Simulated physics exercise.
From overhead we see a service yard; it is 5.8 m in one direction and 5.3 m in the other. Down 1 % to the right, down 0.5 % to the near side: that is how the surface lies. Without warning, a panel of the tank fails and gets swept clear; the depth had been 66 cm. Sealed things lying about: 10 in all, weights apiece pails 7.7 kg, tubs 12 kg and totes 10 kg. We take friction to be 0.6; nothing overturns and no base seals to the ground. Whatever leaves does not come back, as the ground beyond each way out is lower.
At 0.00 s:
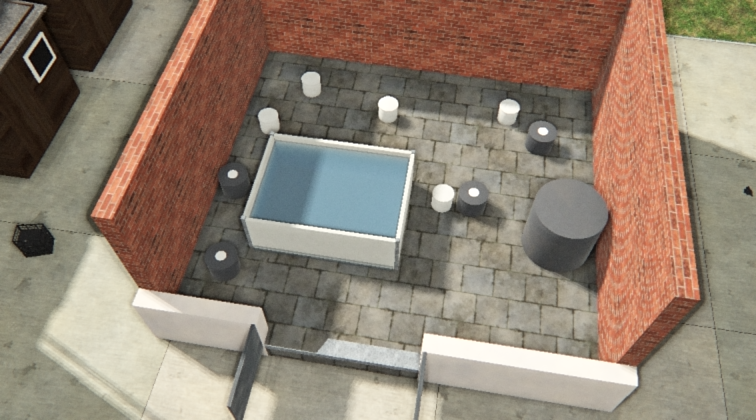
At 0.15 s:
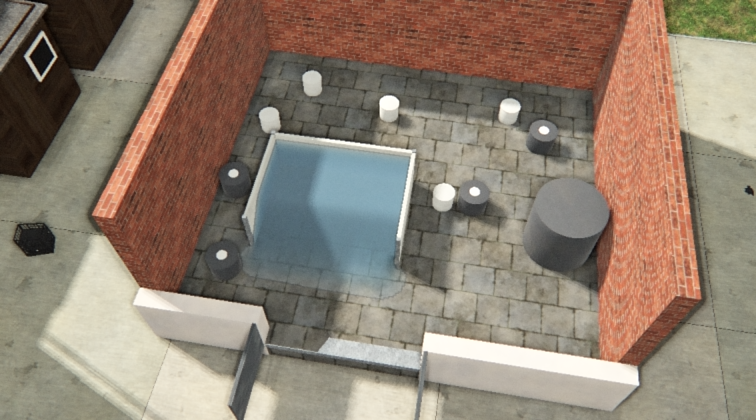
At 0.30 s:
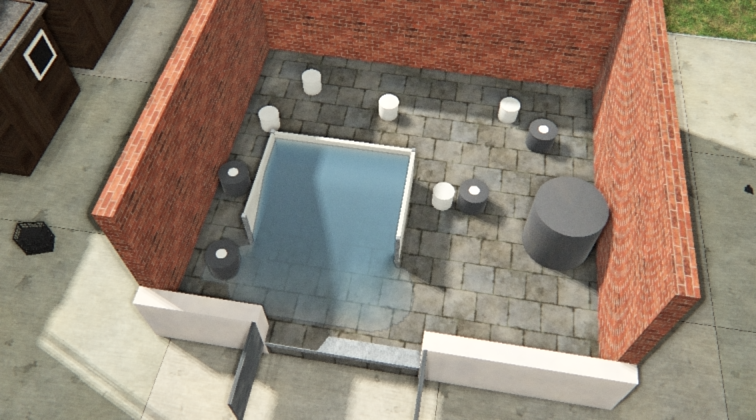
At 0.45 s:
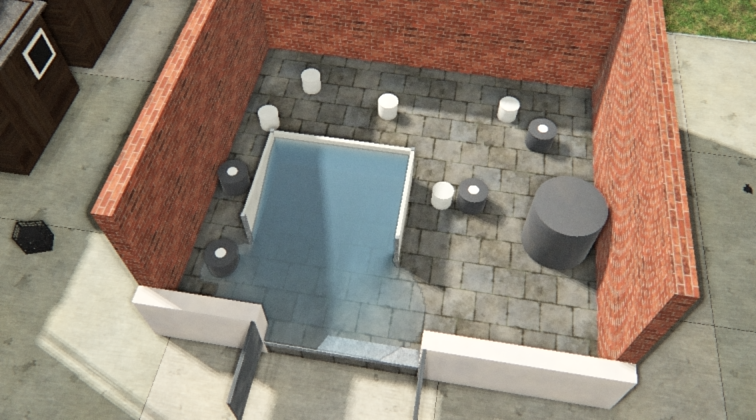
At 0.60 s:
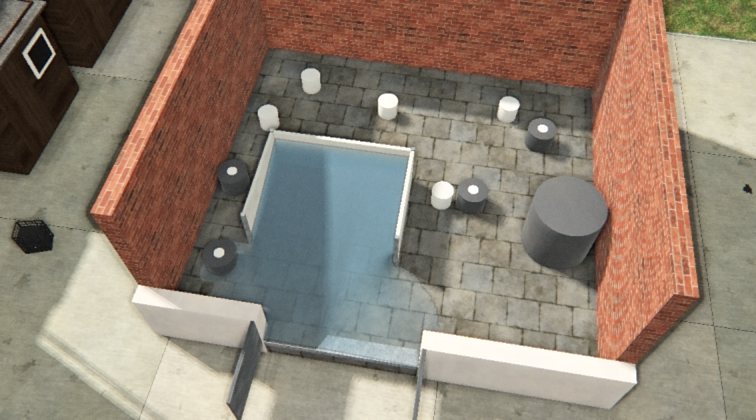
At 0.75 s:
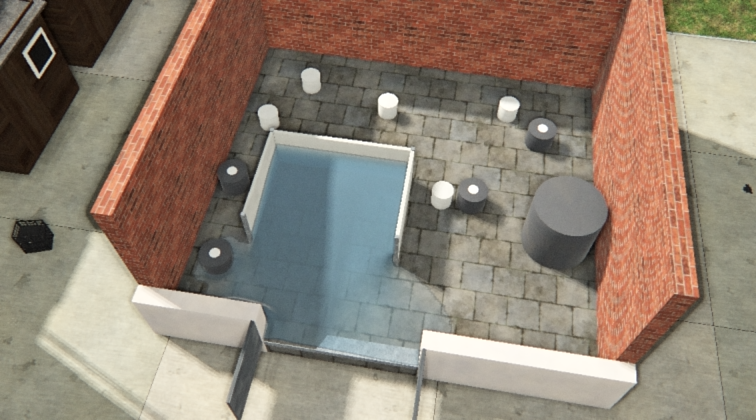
Blue water spreads from a low white-walled tank in a paved yard with red brick walls at the back and sides, seen from high above by a camera that stays still. White and dark grey tubs stand around it, with a large grey cylinder at right. The tank's near wall disappears, water spreads toward the gap in the low front wall, and the nearest grey tub on the left shifts slightly left.
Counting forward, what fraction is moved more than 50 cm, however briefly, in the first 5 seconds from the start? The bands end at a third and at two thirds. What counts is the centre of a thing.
It falls short of a third.
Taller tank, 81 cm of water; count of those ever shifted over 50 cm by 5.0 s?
Under that setup the answer is 3.
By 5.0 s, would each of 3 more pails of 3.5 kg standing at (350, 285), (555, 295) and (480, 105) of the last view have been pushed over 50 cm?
Result, one by one: Exceeded, not exceeded and not exceeded.
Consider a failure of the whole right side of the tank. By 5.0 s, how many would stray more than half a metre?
5.
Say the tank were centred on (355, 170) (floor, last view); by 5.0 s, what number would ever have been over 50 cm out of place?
Result: 2.
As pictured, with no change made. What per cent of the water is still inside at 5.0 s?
I'd say some 36 percent hasn't gone yet.
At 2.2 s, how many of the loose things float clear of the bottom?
At that time, 0.
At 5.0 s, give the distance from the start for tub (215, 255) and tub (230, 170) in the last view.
In turn: 250 cm, 150 cm.
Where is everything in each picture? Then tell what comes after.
A tub at (221, 256) rests on the ground; a pail at (443, 193) rests on the ground; 3.1 m2 under water; 0 of 10 have shifted, in the first frame.
A tub at (222, 255) rests on the ground; a pail at (444, 192), on the bottom; 4.3 m2 under water; 0 of 10 have shifted, in the second frame.
A tub at (221, 254), on the bottom; a pail at (444, 191) rests on the ground; 5.6 m2 under water; 0 of 10 have shifted, in the third frame.
A tub at (220, 253), on the bottom; a pail at (443, 190), on the bottom; 7.0 m2 under water; 0 of 10 have shifted, in the fourth frame.
A tub at (219, 253), on the bottom; a pail at (443, 190) rests on the ground; water covers 7.4 m2; 0 of 10 have shifted, in the fifth frame.
A tub at (215, 253), on the bottom, 8 cm from its start; a pail at (443, 190), on the bottom; water covers 7.7 m2; 1 of 10 have shifted, in the sixth frame.
After 1.1 s 0 of 10 are over 50 cm from their spots; 0 afloat.
After 2.2 s 0 of 10 are over 50 cm from their spots; 0 afloat.
After 3.5 s 3 of 10 are over 50 cm from their spots; 1 afloat.
After 5.0 s 3 of 10 are over 50 cm from their spots, and 3 have been at some point; 0 afloat.
